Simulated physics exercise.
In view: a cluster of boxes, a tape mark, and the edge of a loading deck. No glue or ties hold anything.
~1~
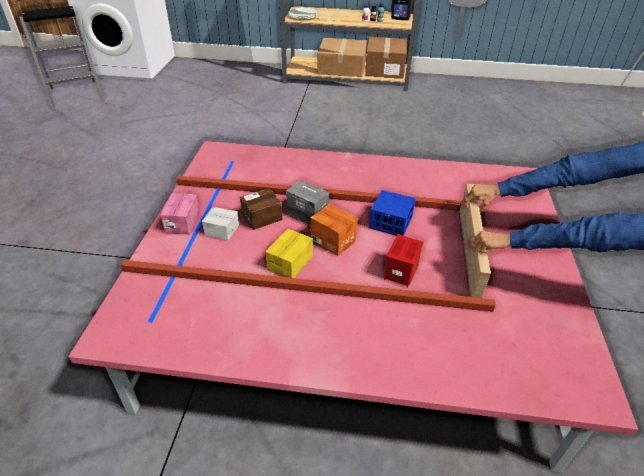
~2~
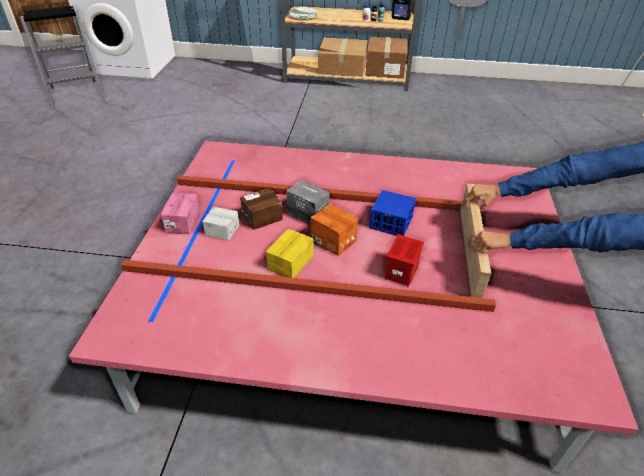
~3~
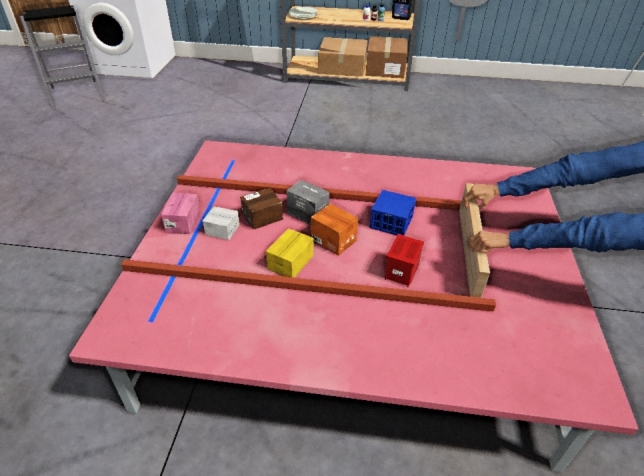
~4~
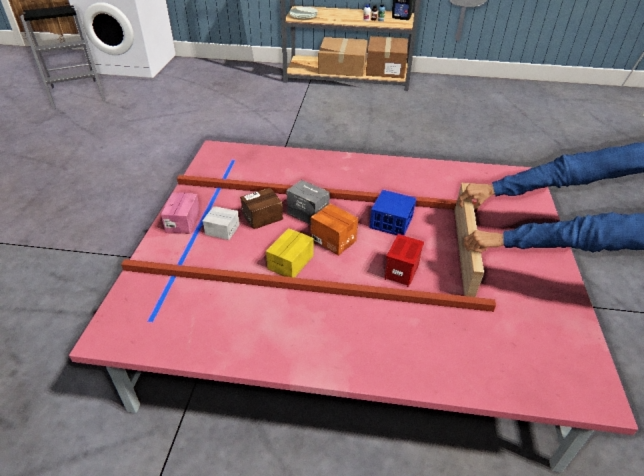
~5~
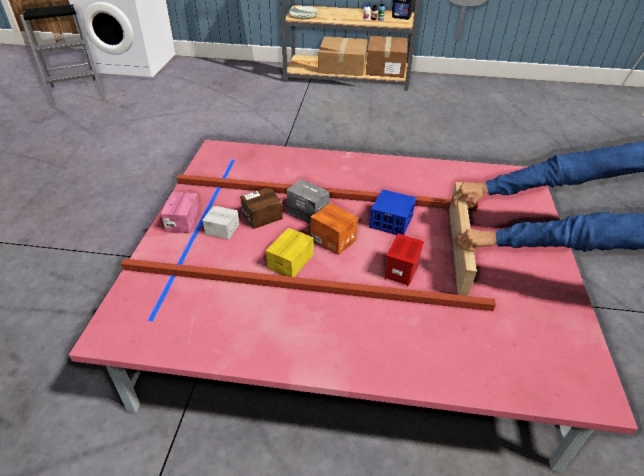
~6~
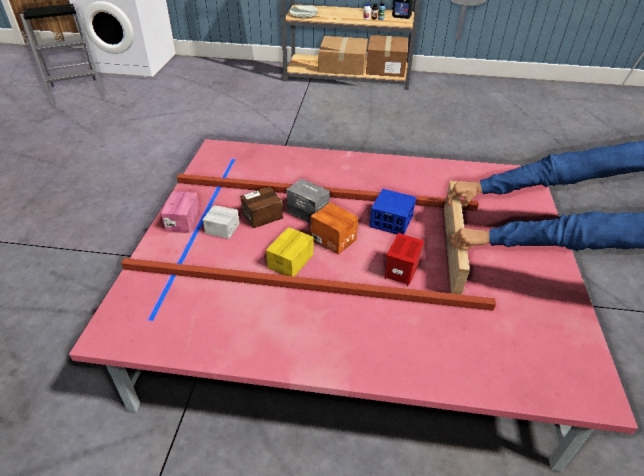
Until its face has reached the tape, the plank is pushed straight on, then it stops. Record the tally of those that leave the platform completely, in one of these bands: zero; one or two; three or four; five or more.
Count: Three or four.
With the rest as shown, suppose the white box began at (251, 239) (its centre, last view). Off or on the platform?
In this case the white box does not stay.
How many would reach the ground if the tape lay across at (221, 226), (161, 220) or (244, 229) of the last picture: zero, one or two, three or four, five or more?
One after the other, the answers are one to two; at least five; none at all.
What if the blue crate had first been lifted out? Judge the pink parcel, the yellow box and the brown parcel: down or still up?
Note: Pink parcel falls away / yellow box stays up top / brown parcel stays up top.
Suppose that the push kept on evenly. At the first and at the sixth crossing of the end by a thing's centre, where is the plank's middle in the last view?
The first puts it near (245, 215), the next near (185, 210).
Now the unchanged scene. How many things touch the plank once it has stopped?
It ends up touching 2.
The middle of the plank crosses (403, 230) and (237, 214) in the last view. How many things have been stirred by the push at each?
The number moved is 2 and then 8.
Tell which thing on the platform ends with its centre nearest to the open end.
Foremost, the yellow box.
A little later, none off yet; pink parcel at rest near (181, 212); white box at rest near (221, 222); brown parcel at rest near (262, 207).
Next, none off yet; pink parcel at rest near (181, 212); white box shifted about its own width near (200, 230); brown parcel shifted about its own width near (223, 211).
When it is over, the number that fall off is three or four; down, grey box, brown parcel, white box and pink parcel.
